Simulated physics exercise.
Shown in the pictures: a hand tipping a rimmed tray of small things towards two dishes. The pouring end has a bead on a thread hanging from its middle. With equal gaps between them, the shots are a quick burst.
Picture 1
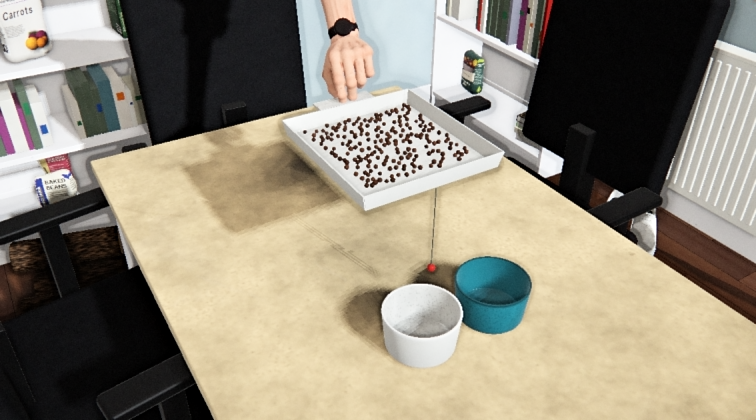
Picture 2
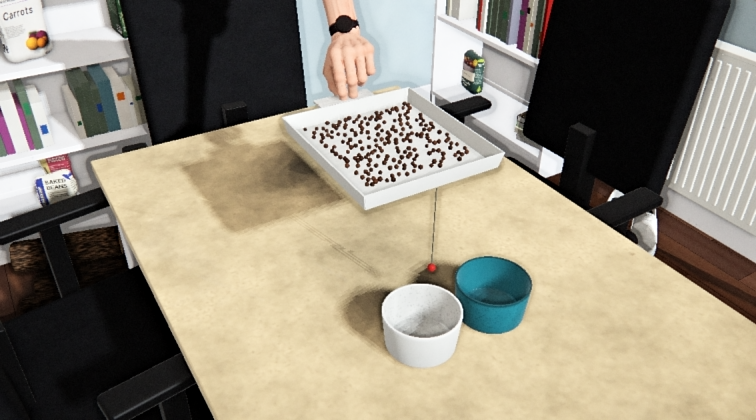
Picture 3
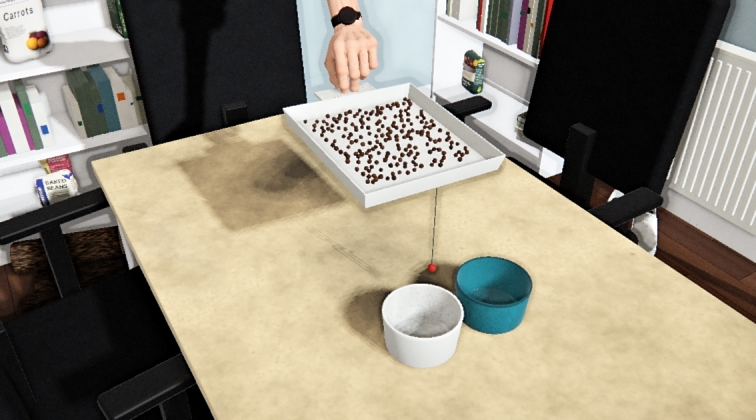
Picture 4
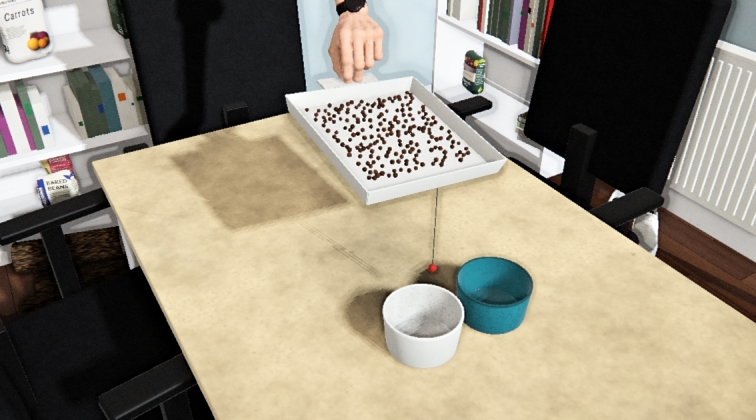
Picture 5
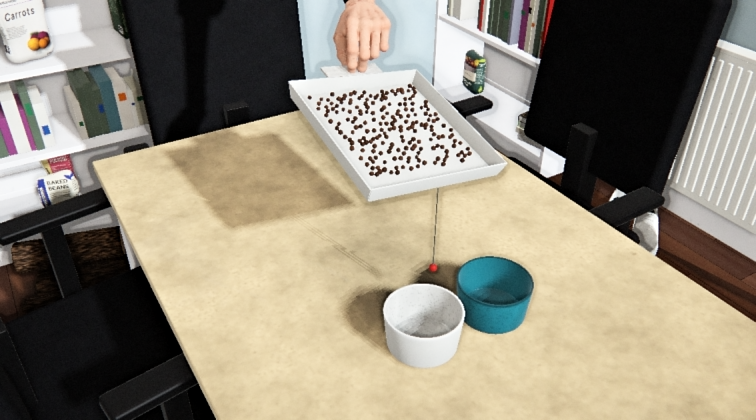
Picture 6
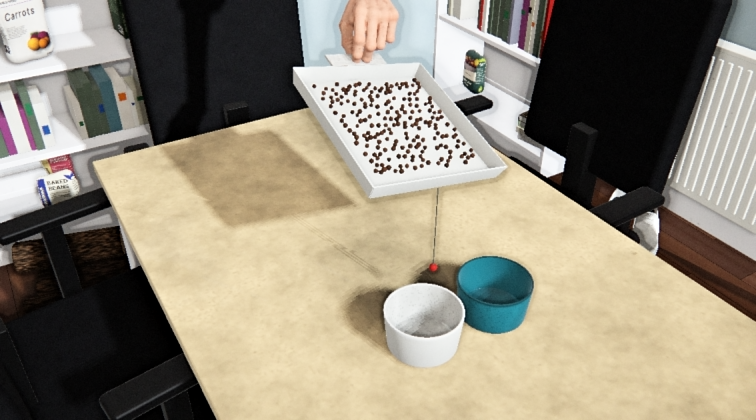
The video shows a hand holding a rimmed white tray of small dark berries above a table with a white dish and a teal dish, then gradually raising the tray's far side so that it slopes more toward the dishes.
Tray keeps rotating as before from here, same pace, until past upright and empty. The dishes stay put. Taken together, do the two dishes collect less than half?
Yes, they get the smaller share.
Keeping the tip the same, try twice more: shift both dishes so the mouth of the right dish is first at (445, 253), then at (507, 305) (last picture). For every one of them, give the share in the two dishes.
Roughly 40 per cent, and 0 per cent.
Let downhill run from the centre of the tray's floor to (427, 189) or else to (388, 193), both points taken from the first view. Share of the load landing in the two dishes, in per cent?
Shares: 80 %, then 10 %.
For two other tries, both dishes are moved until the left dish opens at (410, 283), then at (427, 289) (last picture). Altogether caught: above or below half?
Place 1: Higher than half; place 2: Higher than half.
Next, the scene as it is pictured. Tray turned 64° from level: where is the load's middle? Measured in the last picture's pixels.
Around (474, 174).
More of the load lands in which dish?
That one is the rightward one.
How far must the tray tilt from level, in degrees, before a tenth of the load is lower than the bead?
I'd say it is tilted about 75°.
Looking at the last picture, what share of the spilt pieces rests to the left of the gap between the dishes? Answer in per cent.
Share to the left: Near 20 per cent.
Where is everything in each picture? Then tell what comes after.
The first frame shows corners of the pouring end (365, 194) and (499, 151), level; middle of the load (389, 143), allspice berries; left dish (444, 348); right dish (516, 315); bead on its thread (431, 268).
The second frame shows corners of the pouring end (366, 194) and (500, 152), level; middle of the load (389, 142).
The third frame shows corners of the pouring end (367, 192) and (500, 154), tipped barely, lowest at the right corner; middle of the load (390, 138).
The fourth frame shows corners of the pouring end (370, 189) and (502, 158), tipped a little, lowest at the right corner; middle of the load (391, 133).
The fifth frame shows corners of the pouring end (373, 187) and (502, 161), tipped clearly, lowest at the right corner; middle of the load (394, 128).
The sixth frame shows corners of the pouring end (375, 184) and (503, 165), tipped clearly, lowest at the right corner; middle of the load (398, 124), about a tenth on the move; left dish (446, 348); right dish (518, 315).
Just after the last frame, tray tipped steeply; almost all on the tray; just a few in the right dish; about a tenth in the air.
A moment on, tray tipped past a quarter turn; roughly two thirds on the tray; about a tenth in the right dish; roughly a quarter outside both; about a tenth in the air.
Further on, tray tipped past a quarter turn; roughly a quarter in the right dish; roughly two thirds outside both.
When it is over, tray tipped past a quarter turn; not one in the left dish; roughly a quarter in the right dish; roughly two thirds outside both.
